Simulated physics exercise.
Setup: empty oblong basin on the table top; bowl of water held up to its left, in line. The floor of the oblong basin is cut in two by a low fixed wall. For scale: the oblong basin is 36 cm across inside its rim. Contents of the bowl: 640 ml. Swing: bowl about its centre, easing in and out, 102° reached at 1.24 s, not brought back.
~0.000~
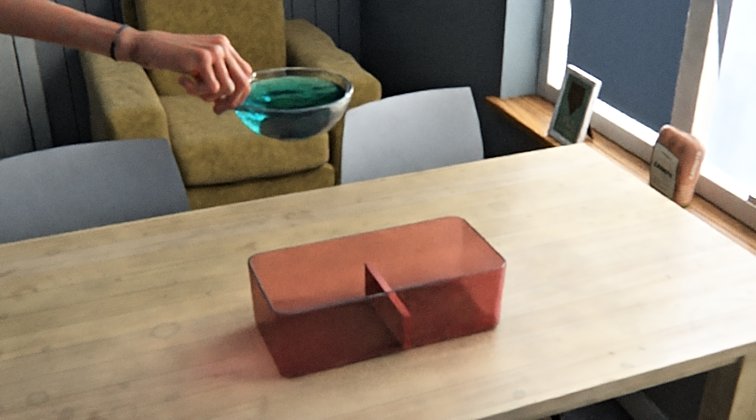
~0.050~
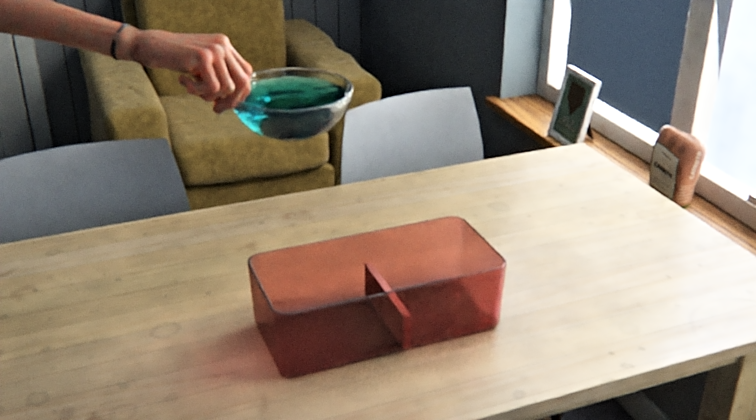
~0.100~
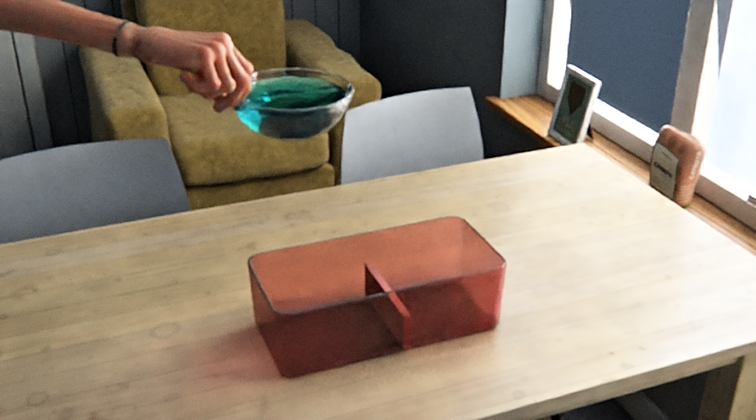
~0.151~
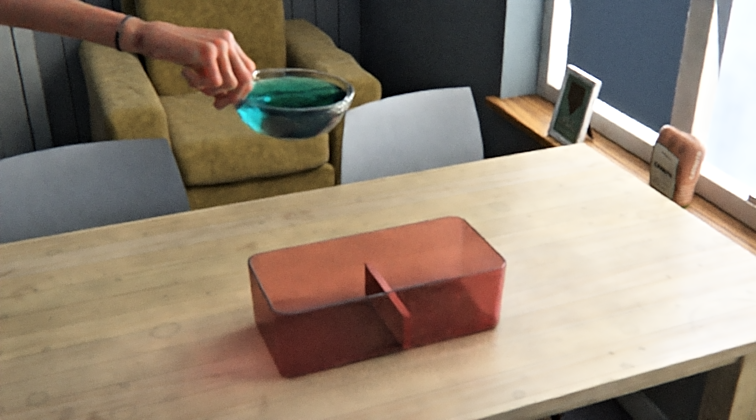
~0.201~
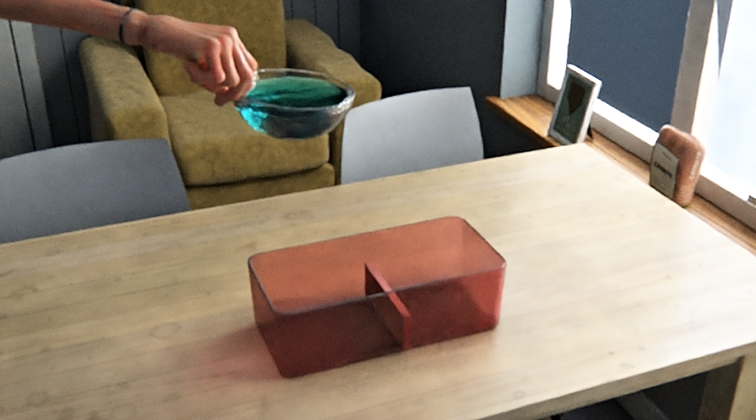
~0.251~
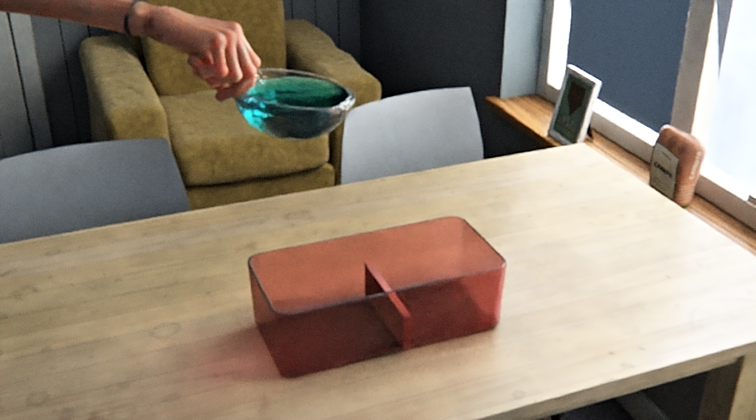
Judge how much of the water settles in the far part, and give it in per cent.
Some 78 per cent settles in the far part.
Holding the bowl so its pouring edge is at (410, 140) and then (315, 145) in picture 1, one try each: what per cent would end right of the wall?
95 and 5 %.
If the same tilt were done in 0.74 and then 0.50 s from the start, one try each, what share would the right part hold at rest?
First 70, then 60 per cent.
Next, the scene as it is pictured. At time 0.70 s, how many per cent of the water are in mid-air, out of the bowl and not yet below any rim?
About 52 per cent.
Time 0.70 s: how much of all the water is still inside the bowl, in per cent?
Close to 32 percent of the liquid remains at that time.
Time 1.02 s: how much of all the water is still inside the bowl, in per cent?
0 %.
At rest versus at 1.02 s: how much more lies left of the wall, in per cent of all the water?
About 7 percent.
By 0.70 s the tilt is 61° and 32 per cent is still to pour, 2 is left of the wall and 13 right of it.
By 1.02 s the tilt is 95° and 0 per cent is still to pour, 12 is left of the wall and 77 right of it.
By 1.37 s the tilt is 102° and 0 per cent is still to pour, 19 is left of the wall and 78 right of it.
By 1.74 s the tilt is 102° and 0 per cent is still to pour, 19 is left of the wall and 78 right of it.
At rest 19 per cent lies left of the wall, 78 right of it and 3 outside.
